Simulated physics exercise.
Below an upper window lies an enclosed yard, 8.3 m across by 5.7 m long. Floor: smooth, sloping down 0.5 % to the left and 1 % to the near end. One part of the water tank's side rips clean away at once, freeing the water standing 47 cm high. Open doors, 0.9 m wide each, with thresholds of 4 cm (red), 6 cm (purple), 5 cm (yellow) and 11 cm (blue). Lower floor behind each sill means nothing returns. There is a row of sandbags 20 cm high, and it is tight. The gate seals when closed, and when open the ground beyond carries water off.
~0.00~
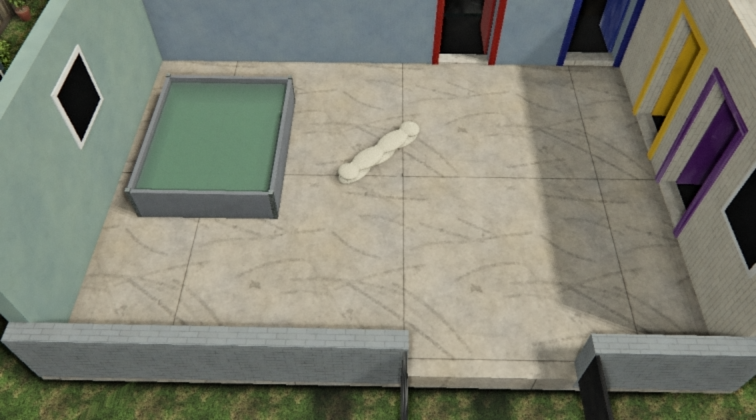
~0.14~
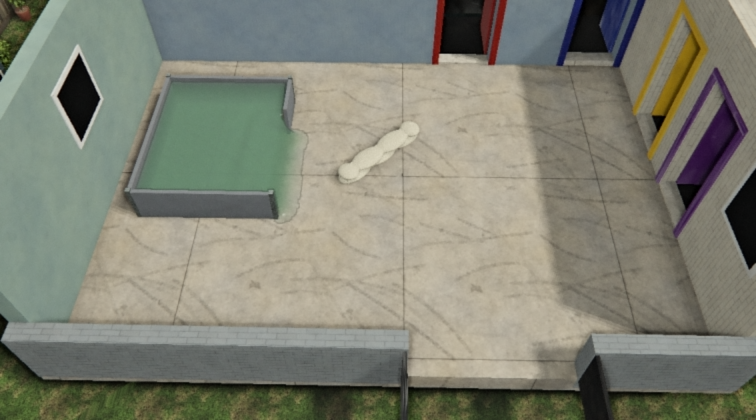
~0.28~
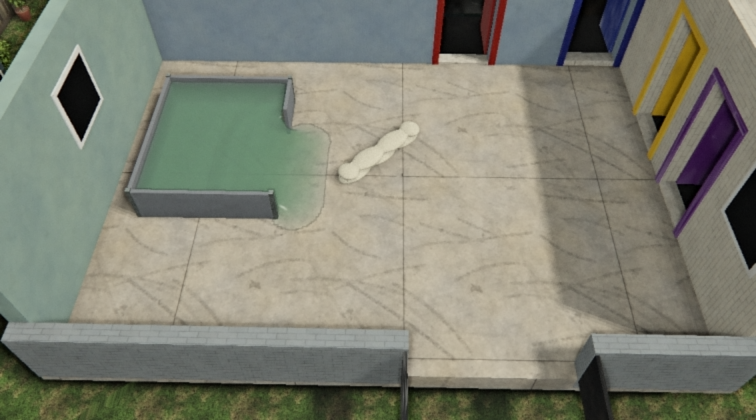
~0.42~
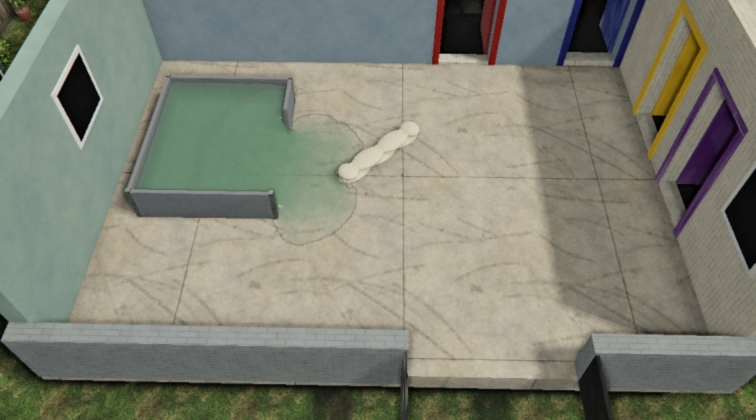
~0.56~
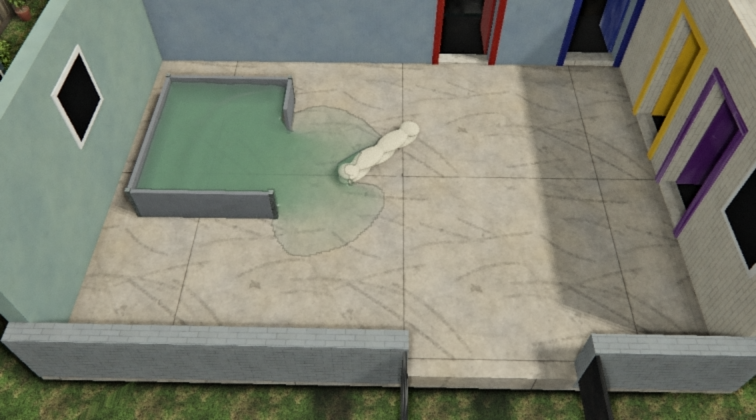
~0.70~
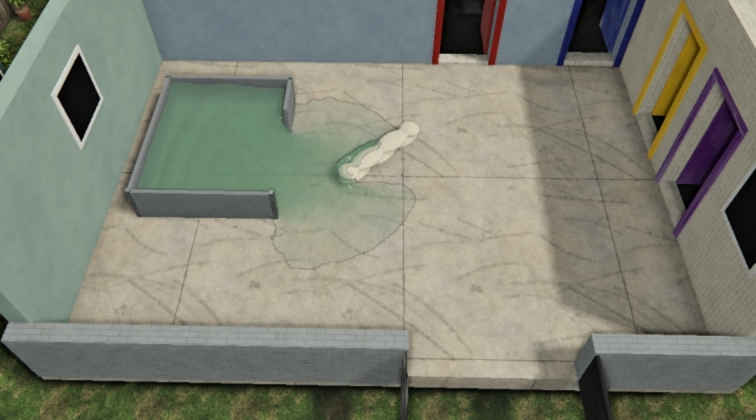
In a walled yard with colored doorways, the right side of a tank of green water suddenly broke open, and water poured out, spreading across the paved floor and around the near end of a pale, lumpy barrier.
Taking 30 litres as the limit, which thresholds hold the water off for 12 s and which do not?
My prediction: At the red door the inflow will break the limit. At the purple door the inflow will remain within the limit. At the yellow door the inflow will remain within the limit. At the blue door the inflow will remain within the limit.
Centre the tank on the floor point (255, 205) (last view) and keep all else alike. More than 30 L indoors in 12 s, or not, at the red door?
Red: Within limit.
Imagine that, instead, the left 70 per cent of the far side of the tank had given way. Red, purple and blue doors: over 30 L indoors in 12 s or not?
Outcomes - red: Not exceeded, purple: Not exceeded, blue: Not exceeded.
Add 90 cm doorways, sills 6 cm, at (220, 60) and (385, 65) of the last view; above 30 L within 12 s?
In the order given, lower then higher.
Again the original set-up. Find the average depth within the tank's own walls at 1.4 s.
It averages close to 31 centimetres.
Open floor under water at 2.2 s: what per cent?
I'd guess around 40 %.
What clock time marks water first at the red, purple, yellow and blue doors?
Red: 1.8 s; purple: 3.4 s; yellow: 4.5 s; blue: 3.0 s.
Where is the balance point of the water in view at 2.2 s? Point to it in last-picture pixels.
The water's centre is around (301, 168).
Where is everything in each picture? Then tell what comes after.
The first picture shows still water, 47 cm deep, in the water tank at (217, 134).
In the second picture, the front is at (298, 133), 0.9 m from the gap at (280, 167); 0.3 m2 of floor is under water; 47 cm left at the back of the water tank.
In the third picture, the front is at (320, 133), 1.0 m from the gap at (280, 168); 1.0 m2 of floor is under water; 47 cm left at the back of the water tank.
In the fourth picture, the front is at (335, 225), 1.3 m from the gap at (280, 168); 2.1 m2 of floor is under water; 47 cm left at the back of the water tank.
In the fifth picture, water pours out at (280, 168) and has run 1.7 m, to (378, 142); typically 6 cm deep outside, 48 cm at the water tank's back.
In the sixth picture, the front is at (405, 209), 2.0 m from the gap at (280, 168); 3.7 m2 of floor is under water; 46 cm left at the back of the water tank.
After 1.4 s water covers 20 % of the floor and is deepest (32 cm) near (343, 172); red door not reached, purple door not reached, yellow door not reached, blue door not reached.
After 2.2 s water covers 40 % of the floor and is deepest (28 cm) near (343, 172); red door 10 cm at the sill, 6 L in, purple door not reached, yellow door not reached, blue door not reached.
After 3.5 s water covers 60 % of the floor and is deepest (22 cm) near (719, 363); red door 9 cm at the sill, 32 L in, purple door 1 cm at the sill, 0 L in, yellow door not reached, blue door 3 cm at the sill, 0 L in.
After 7.0 s water covers 80 % of the floor and is deepest (8 cm) near (666, 243); red door 5 cm at the sill, 52 L in, purple door 8 cm at the sill, 3 L in, yellow door 6 cm at the sill, 2 L in, blue door 6 cm at the sill, 0 L in.
After 12.0 s water covers 95 % of the floor and is deepest (8 cm) near (358, 356); red door 2 cm at the sill, 53 L in, purple door 2 cm at the sill, 5 L in, yellow door 2 cm at the sill, 3 L in, blue door 1 cm at the sill, 0 L in.
